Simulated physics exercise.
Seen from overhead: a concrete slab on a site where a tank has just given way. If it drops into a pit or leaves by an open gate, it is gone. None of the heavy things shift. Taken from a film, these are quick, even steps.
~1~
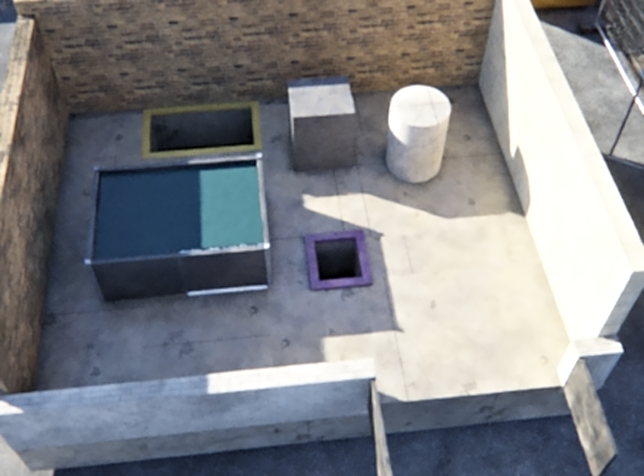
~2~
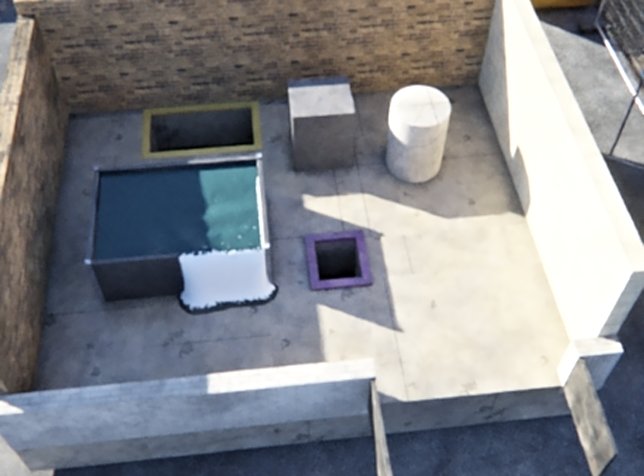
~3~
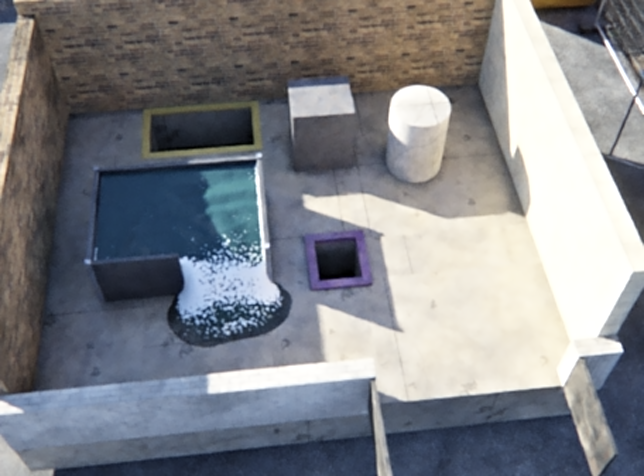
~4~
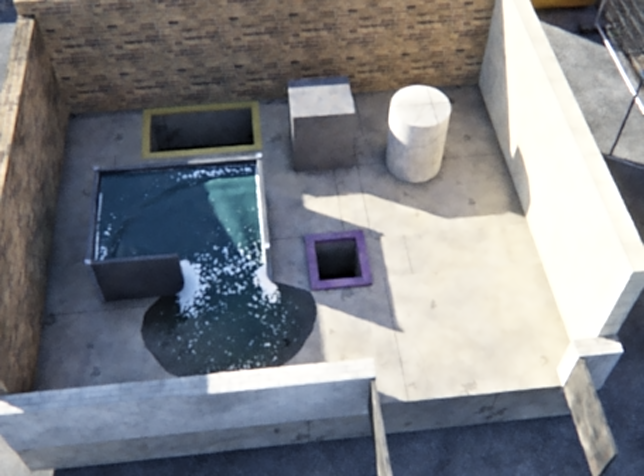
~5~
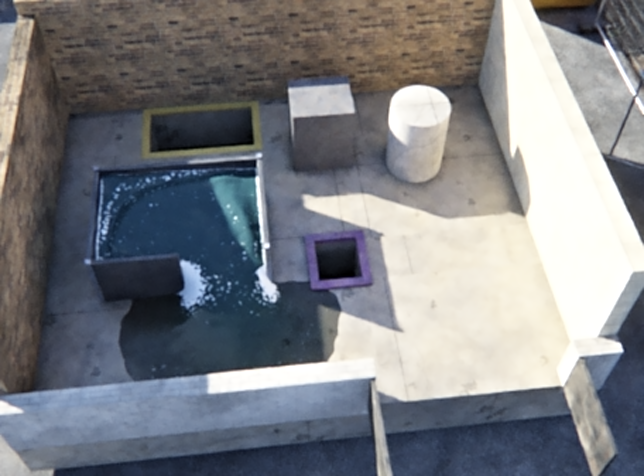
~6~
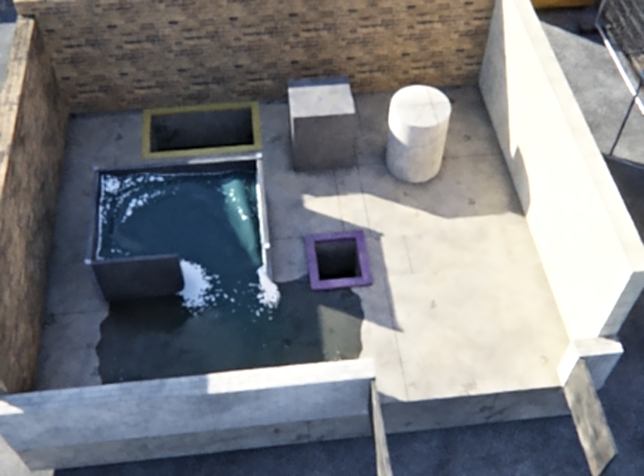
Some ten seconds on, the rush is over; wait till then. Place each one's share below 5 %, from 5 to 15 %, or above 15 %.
The gate will not stay within fifteen per cent, the yellow pit will not stay within fifteen per cent, the purple pit will not reach five per cent.
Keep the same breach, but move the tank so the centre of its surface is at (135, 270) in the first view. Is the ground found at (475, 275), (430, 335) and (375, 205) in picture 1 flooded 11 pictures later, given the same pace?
Spot 1 wetted, spot 2 wetted, and spot 3 unwetted.
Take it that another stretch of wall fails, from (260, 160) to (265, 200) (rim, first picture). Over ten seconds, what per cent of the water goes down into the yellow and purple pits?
The yellow pit gets 12 per cent and the purple pit 6 per cent.
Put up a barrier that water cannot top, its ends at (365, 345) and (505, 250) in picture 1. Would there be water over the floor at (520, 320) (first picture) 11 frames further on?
Soaked.
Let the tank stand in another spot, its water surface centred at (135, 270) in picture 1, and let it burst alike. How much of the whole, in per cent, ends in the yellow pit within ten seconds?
In per cent: Yellow 15.
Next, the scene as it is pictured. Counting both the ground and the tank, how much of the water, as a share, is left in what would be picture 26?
Near 94 in a hundred.
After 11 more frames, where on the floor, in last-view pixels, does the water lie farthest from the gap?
Estimated pixel: (566, 367).
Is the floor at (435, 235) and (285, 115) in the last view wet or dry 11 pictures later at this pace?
High and dry, then high and dry.
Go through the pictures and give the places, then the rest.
The tank at (179, 211) is whole and still, in the first picture.
Water pours out at (226, 276) and has run to (186, 303), in the second picture.
Water pours out at (226, 277) and has run to (191, 337), in the third picture.
Water pours out at (226, 278) and has run to a hidden place, in the fourth picture.
Water pours out at (226, 278) and has run to a hidden place, in the fifth picture.
The front is at a hidden place, out from the gap at (226, 277), in the sixth picture.
A moment on, water covers 20 % of the floor; the gate 0 %, the yellow pit 0 %, the purple pit 0 %.
Next, water covers 35 % of the floor; the gate 3 %, the yellow pit 0 %, the purple pit 0 %.
Then, water covers 55 % of the floor; the gate 7 %, the yellow pit 0 %, the purple pit 0 %.
Later, water covers 75 % of the floor; the gate 12 %, the yellow pit 5 %, the purple pit 0 %.
In the end, water covers 95 % of the floor; the gate 18 %, the yellow pit 20 %, the purple pit 0 %.
